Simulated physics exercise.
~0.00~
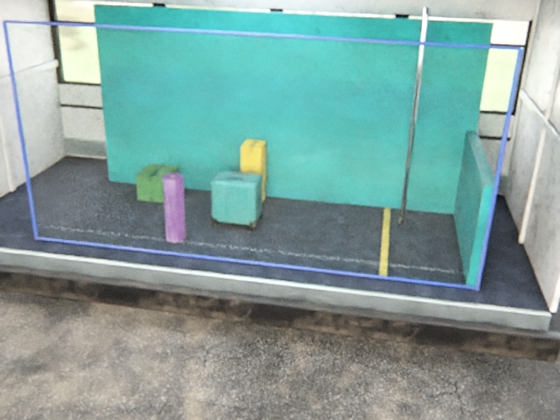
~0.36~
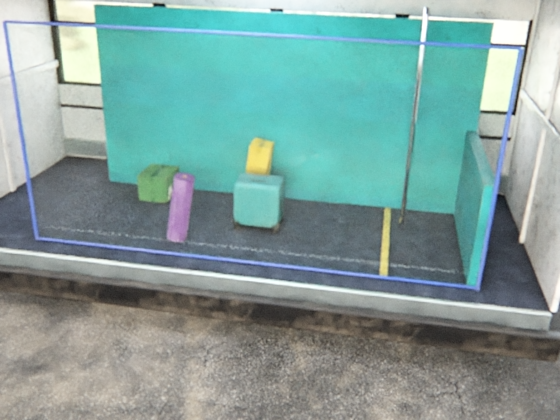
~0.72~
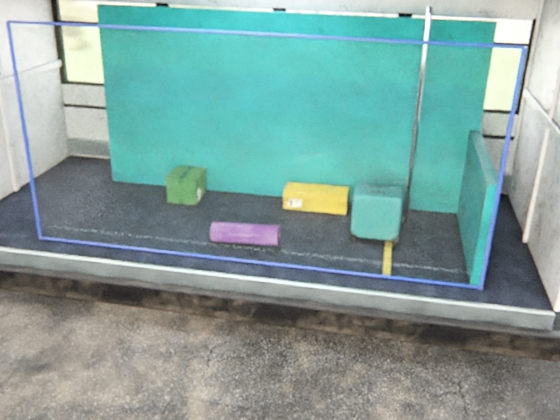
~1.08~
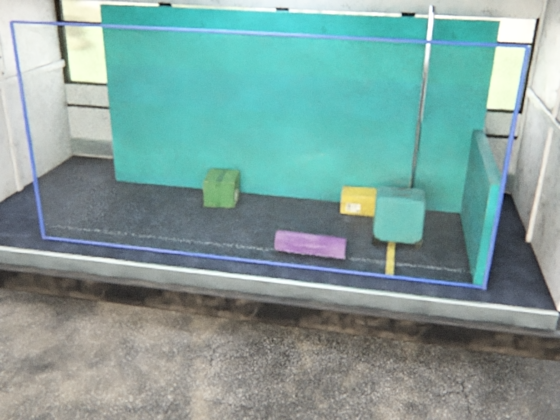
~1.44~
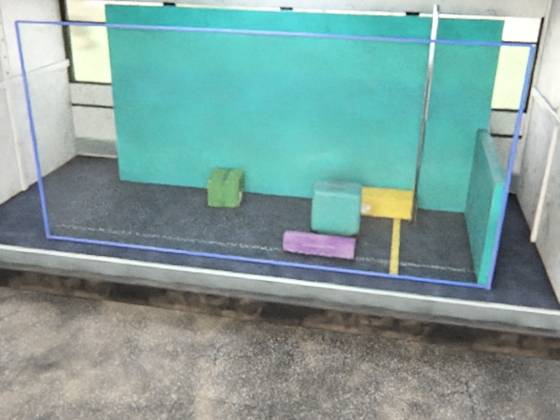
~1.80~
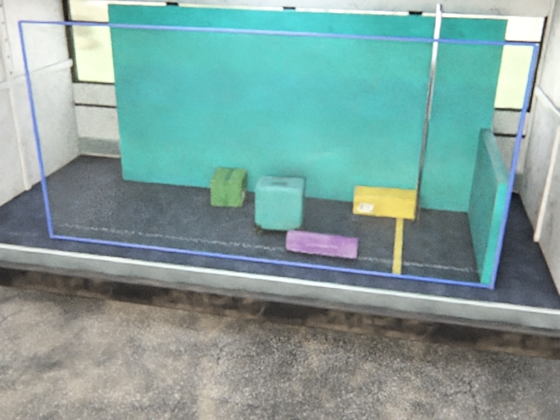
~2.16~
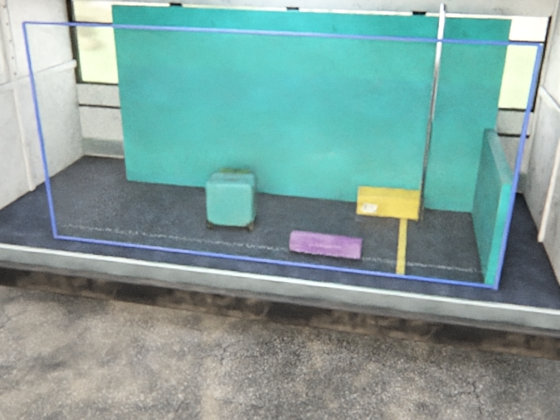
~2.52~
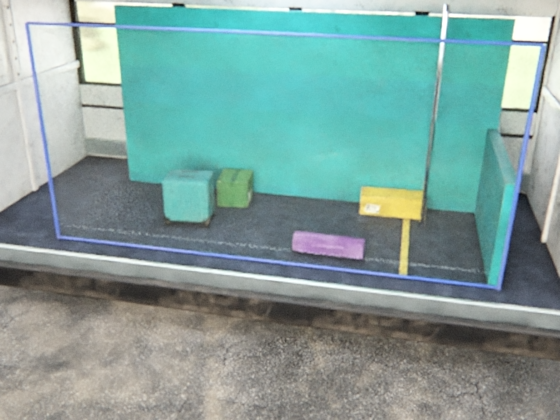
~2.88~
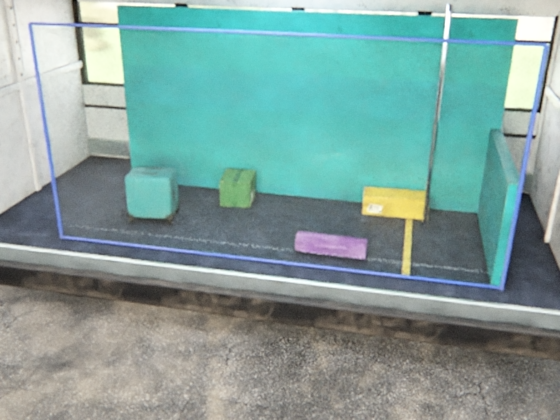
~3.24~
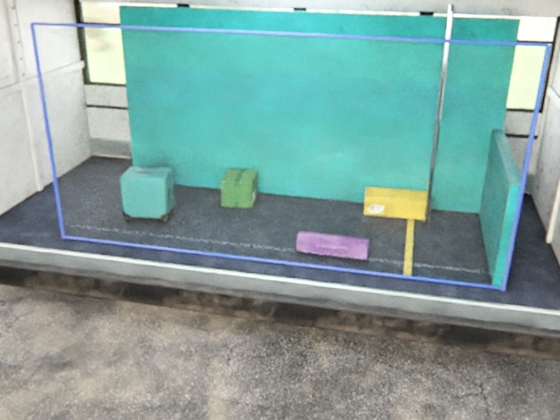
A large teal panel backs a dark-floored bay, seen from slightly above through its open front, with a pole and a yellow floor line toward the right. A green carton and an upright purple block stand at left, with a teal case and a tall yellow box near the middle. The case slides right as the purple and yellow pieces topple and slide after it, while the carton shifts slightly. Near the right wall the case reverses and rolls left, passing in front of the carton. It ends upright at far left, the others short of the line.
